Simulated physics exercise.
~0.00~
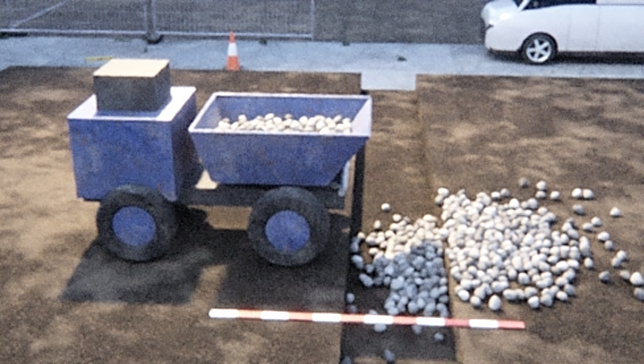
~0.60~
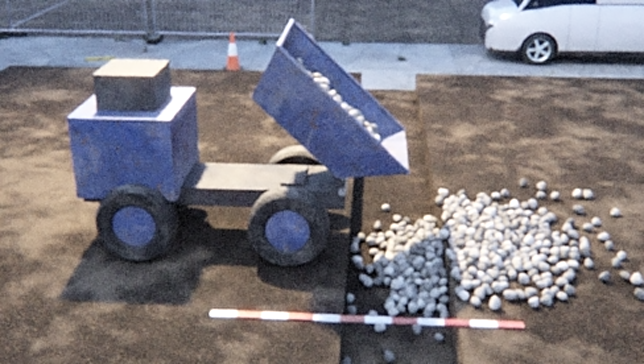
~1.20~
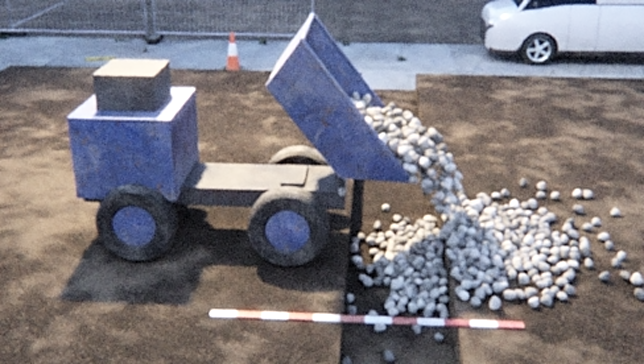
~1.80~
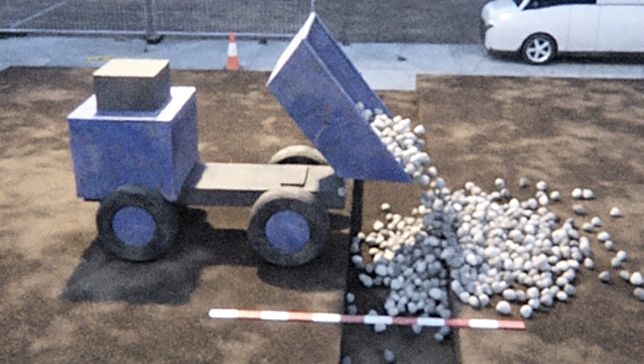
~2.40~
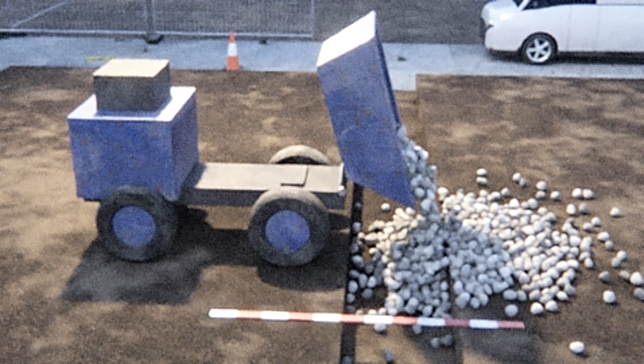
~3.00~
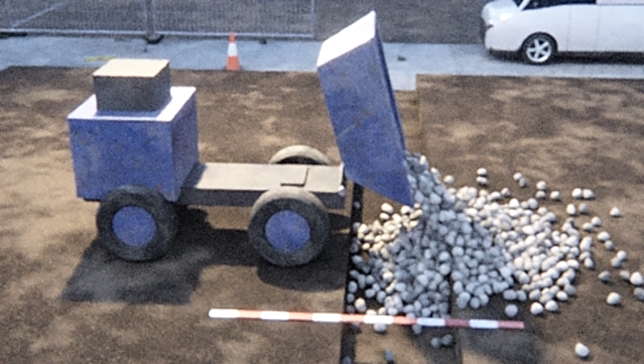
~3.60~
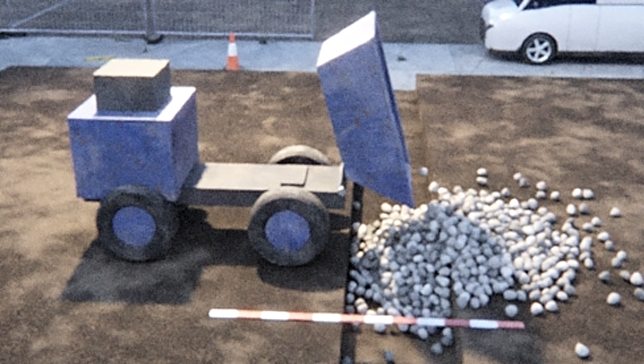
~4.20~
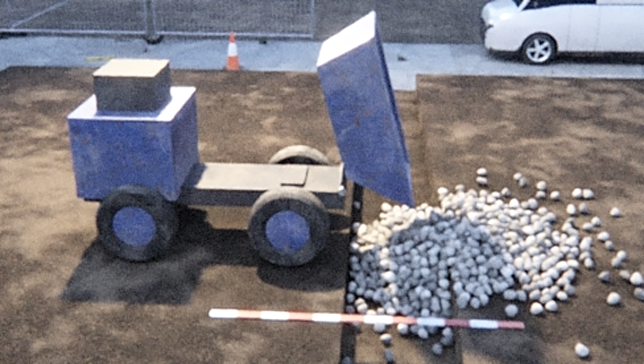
We see a small blue dumper tilt its stone-filled body to the right in stages, pouring pale rounded stones onto those already scattered beside it. The stones slide out and spread into a larger heap over the trench, while the emptied body stays steeply raised.
